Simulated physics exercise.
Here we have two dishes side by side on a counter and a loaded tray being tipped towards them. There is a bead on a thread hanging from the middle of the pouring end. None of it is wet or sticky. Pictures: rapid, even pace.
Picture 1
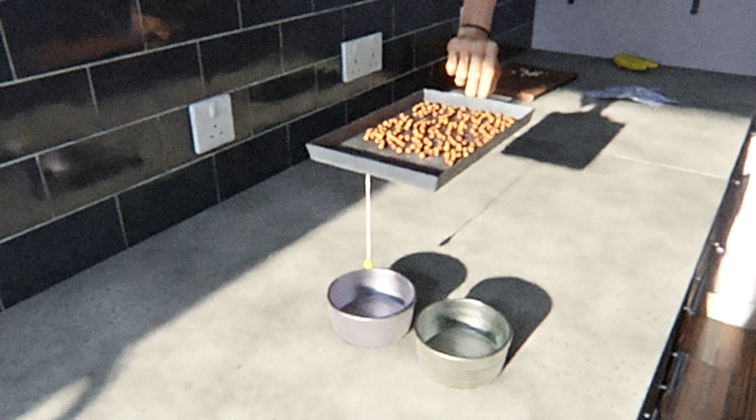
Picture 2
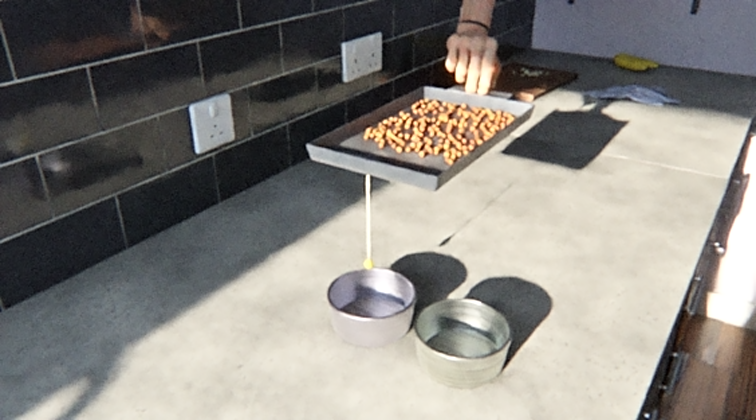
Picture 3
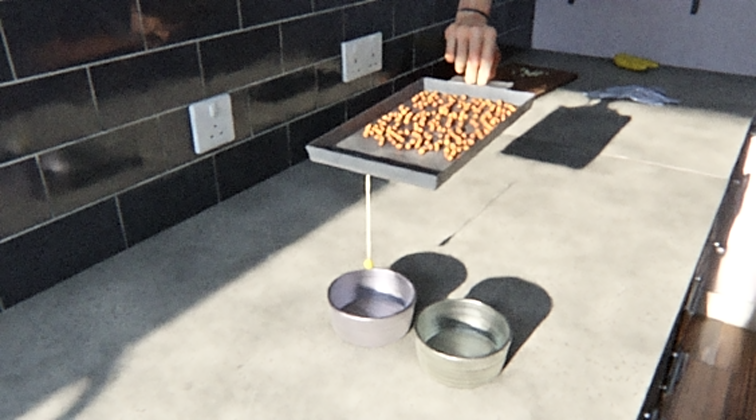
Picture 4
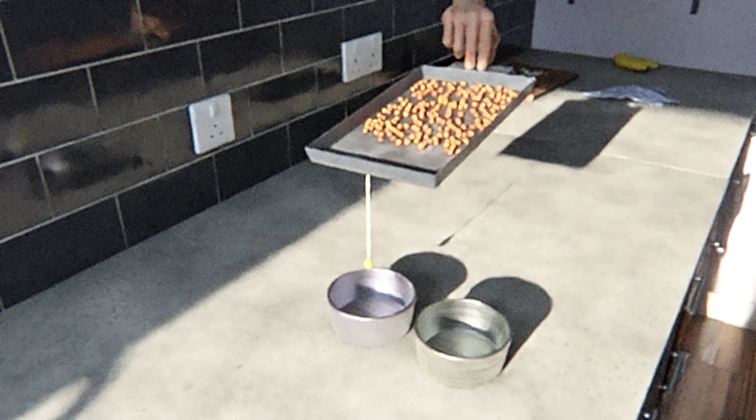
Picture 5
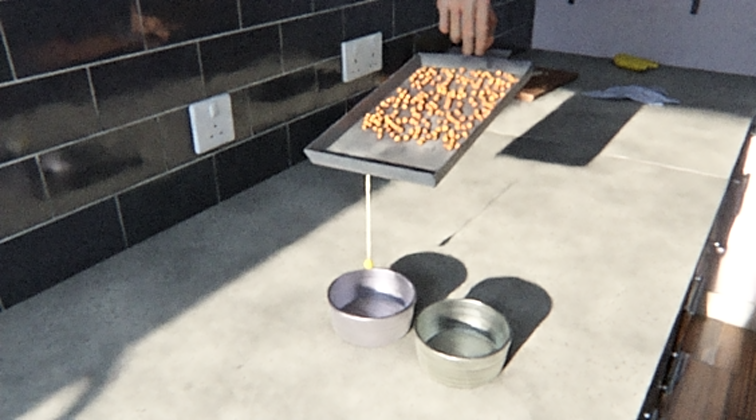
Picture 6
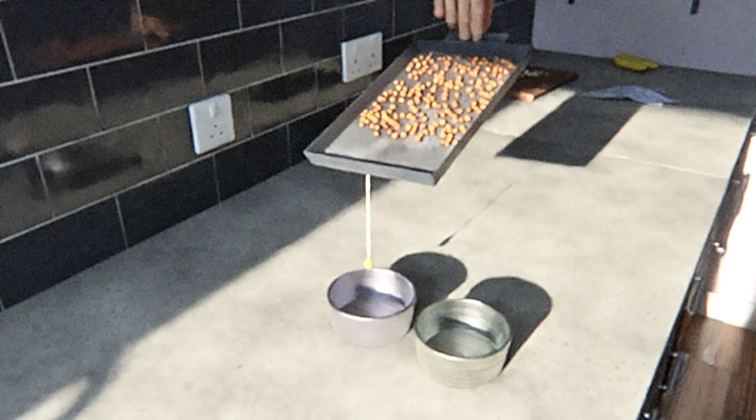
A dark tray scattered with small orange-brown balls is held above a pale grey counter by a hand at its far end, a yellowish bead hanging on a thread from its near edge. Below sit a purplish-grey dish and, to its right, a greenish-grey one, beside black wall tiles with white sockets, seen from slightly above. The hand steadily raises the far end, tilting the tray towards the viewer, while the dishes and camera stay still.
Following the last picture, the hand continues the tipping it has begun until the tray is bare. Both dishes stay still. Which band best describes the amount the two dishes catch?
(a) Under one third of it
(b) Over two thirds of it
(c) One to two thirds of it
Under one third of it (a).
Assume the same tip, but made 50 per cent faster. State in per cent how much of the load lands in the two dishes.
It would be around 10 percent.
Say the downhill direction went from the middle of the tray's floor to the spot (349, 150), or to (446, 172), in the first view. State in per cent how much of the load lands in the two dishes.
Roughly 0 percent first and 20 percent second.
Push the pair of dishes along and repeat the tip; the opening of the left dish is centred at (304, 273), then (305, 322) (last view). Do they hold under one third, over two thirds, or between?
First place: Above two thirds. Second place: Under a third.
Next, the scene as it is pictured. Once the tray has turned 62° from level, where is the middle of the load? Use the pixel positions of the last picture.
The load is centred around (339, 162).
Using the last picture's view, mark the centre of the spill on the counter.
Close to pixel (292, 307) in the last view.
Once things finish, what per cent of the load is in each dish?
I'd say some 20 in a hundred wind up in the left dish, and some 0 in a hundred in the right.
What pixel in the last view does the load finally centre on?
Near (303, 307), more or less.
Just after the last frame, tray tipped steeply; the larger part on the tray; just a few outside both; roughly a quarter in the air.
A moment on, tray tipped past a quarter turn; roughly two thirds on the tray; just a few in the left dish; roughly a quarter outside both; about a tenth in the air.
Further on, tray tipped past a quarter turn; roughly a quarter in the left dish; the larger part outside both.
When it is over, tray tipped past a quarter turn; not one in the right dish; roughly a quarter in the left dish; the larger part outside both.
